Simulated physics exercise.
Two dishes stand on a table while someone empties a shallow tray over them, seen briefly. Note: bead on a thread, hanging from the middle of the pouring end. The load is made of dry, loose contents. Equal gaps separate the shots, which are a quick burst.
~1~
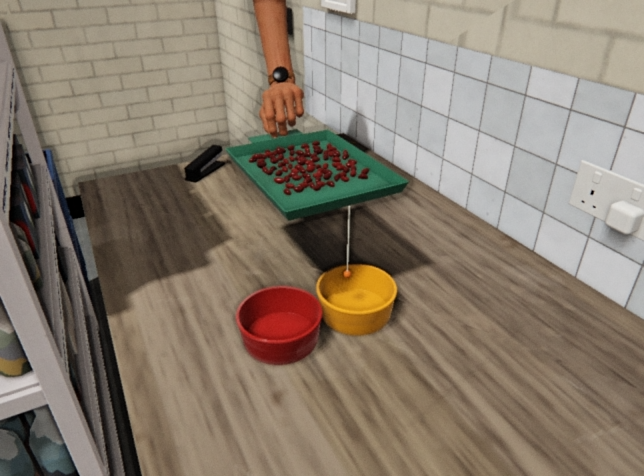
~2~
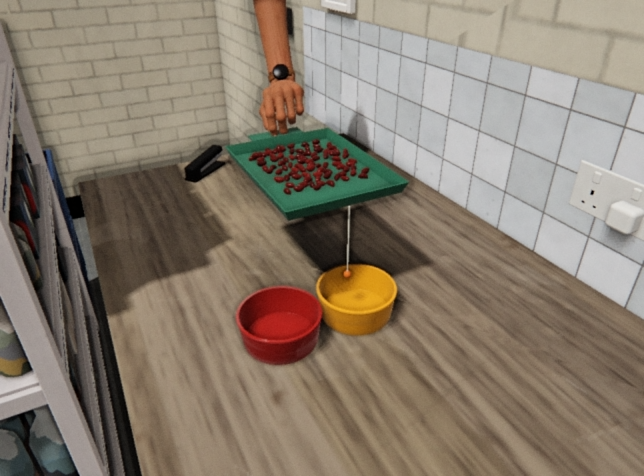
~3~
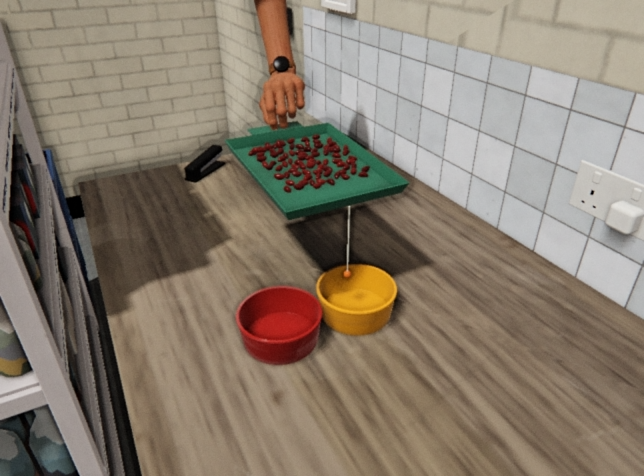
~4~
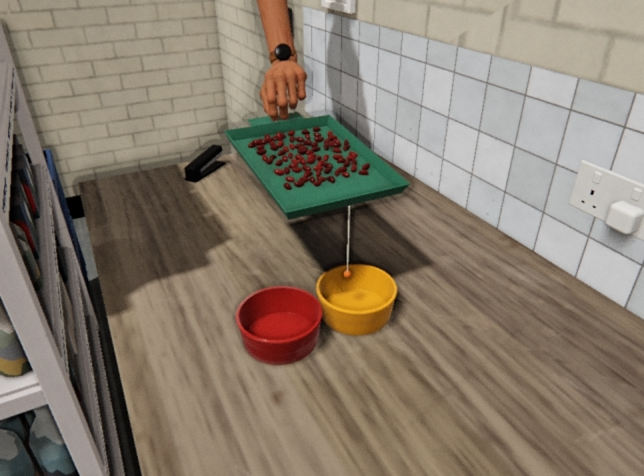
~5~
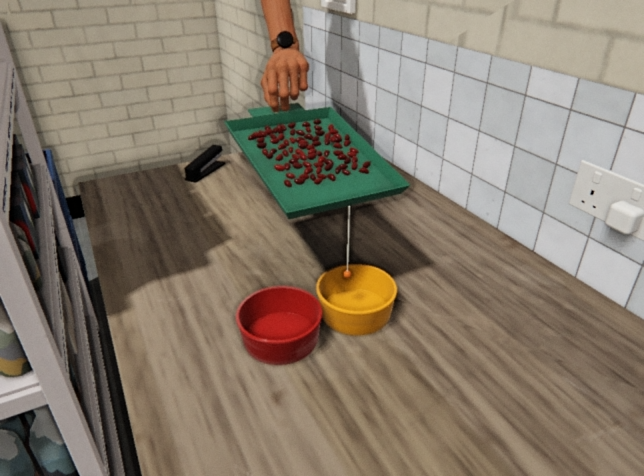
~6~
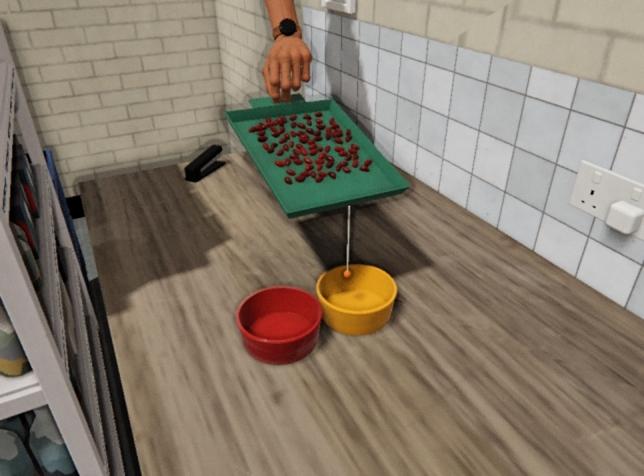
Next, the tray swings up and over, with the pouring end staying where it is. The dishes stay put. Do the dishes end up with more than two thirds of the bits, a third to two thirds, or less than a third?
The catch works out at one third to two thirds of everything on the tray.
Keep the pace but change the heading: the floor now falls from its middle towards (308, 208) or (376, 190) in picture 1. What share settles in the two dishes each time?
Roughly 90 % in the first case and 30 % in the second.
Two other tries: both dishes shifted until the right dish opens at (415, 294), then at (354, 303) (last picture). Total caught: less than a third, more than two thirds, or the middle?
Spot one, over two thirds; spot two, one to two thirds.
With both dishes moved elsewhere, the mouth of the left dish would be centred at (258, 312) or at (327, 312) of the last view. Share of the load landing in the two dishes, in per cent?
Around 20 % followed by around 90 %.
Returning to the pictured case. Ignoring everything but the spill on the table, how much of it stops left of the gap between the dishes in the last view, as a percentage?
Near 10 per cent.
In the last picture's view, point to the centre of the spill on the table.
It centres at roughly (425, 316).
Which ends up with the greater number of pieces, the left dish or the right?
Result: The one at right wins.
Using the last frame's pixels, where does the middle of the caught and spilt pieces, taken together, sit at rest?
I'd mark it at roughly (377, 319).
Shortly afterwards, tray tipped steeply; all but a few on the tray; only a few in the air.
Next, tray tipped right over; near a third on the tray; only a few in the left dish; a little in the right dish; near a quarter outside both; near a third in the air.
Some moments later, tray tipped past a quarter turn; only a few in the left dish; near half in the right dish; near half outside both.
In the end, tray tipped past a quarter turn; only a few in the left dish; near half in the right dish; near half outside both.
